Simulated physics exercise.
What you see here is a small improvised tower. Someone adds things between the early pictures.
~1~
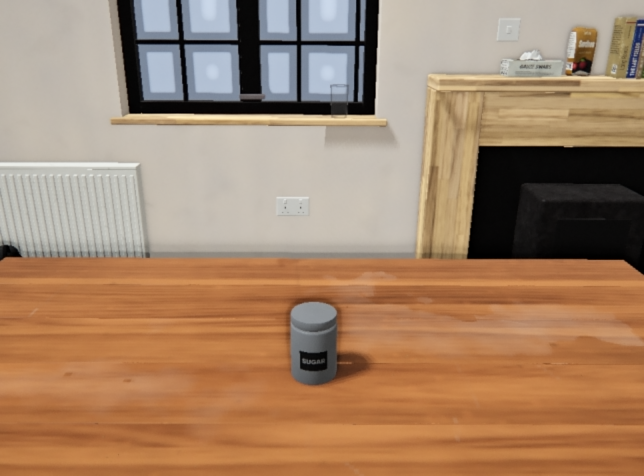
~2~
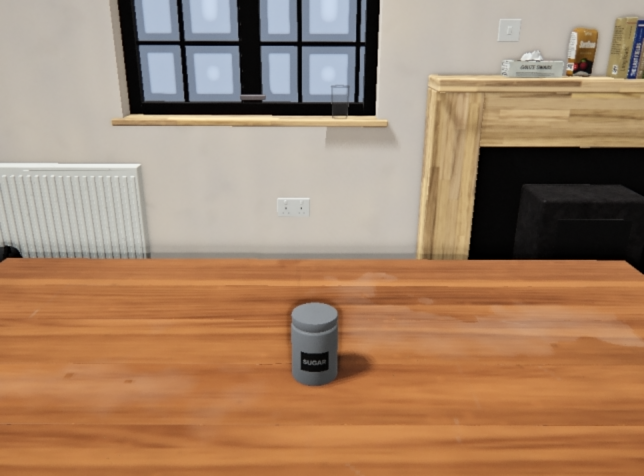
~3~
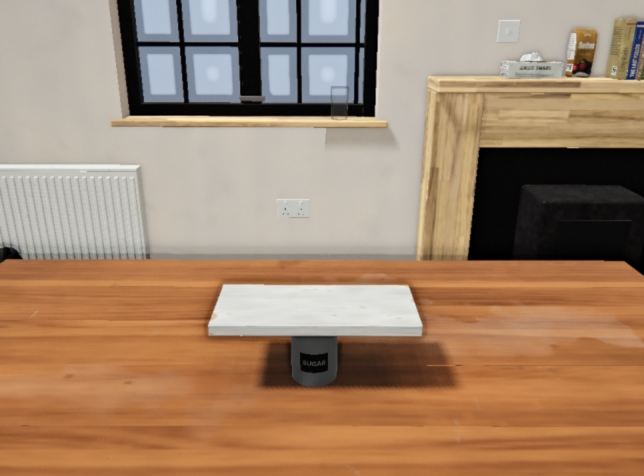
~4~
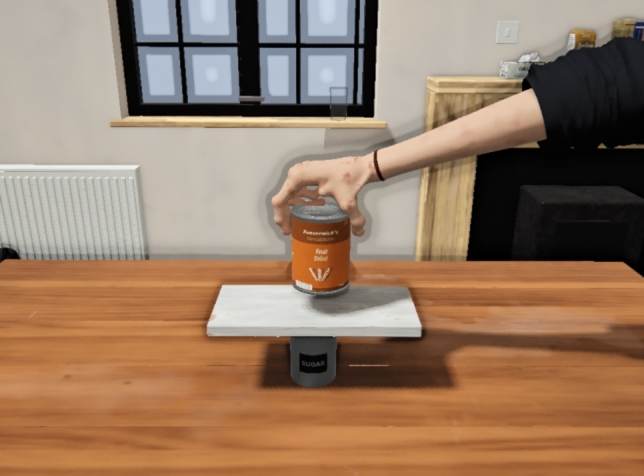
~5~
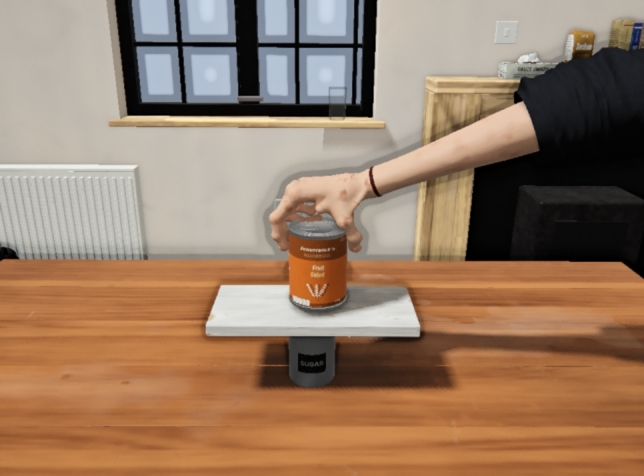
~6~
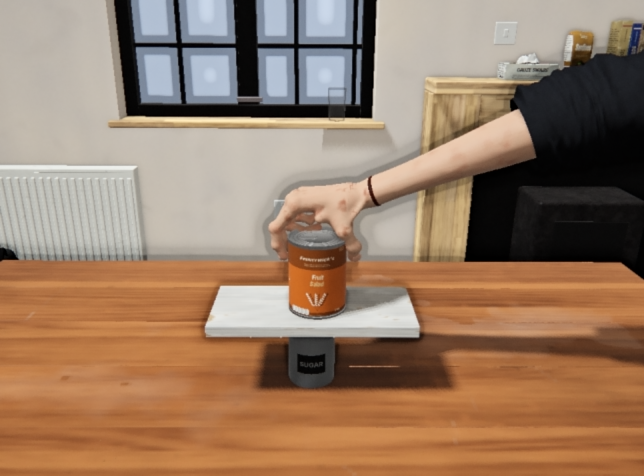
At first, a small grey lidded jar stands alone on a wooden table, and then a white board lies across its top. A hand reaches in from the right, gripping an orange tin from above, and lowers it onto the middle of the board, where the fingers stay around it.
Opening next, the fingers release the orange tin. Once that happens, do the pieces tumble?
No.
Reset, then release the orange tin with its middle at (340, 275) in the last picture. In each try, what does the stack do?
Outcome: Stable.
Then, 0.30 s after the last picture, nothing has stirred.
Then, 0.70 s after the last picture, orange tin resting near (317, 272).
At rest, all 3 in place. Seen from the same camera at the end, orange tin near (317, 272). The stack holds.
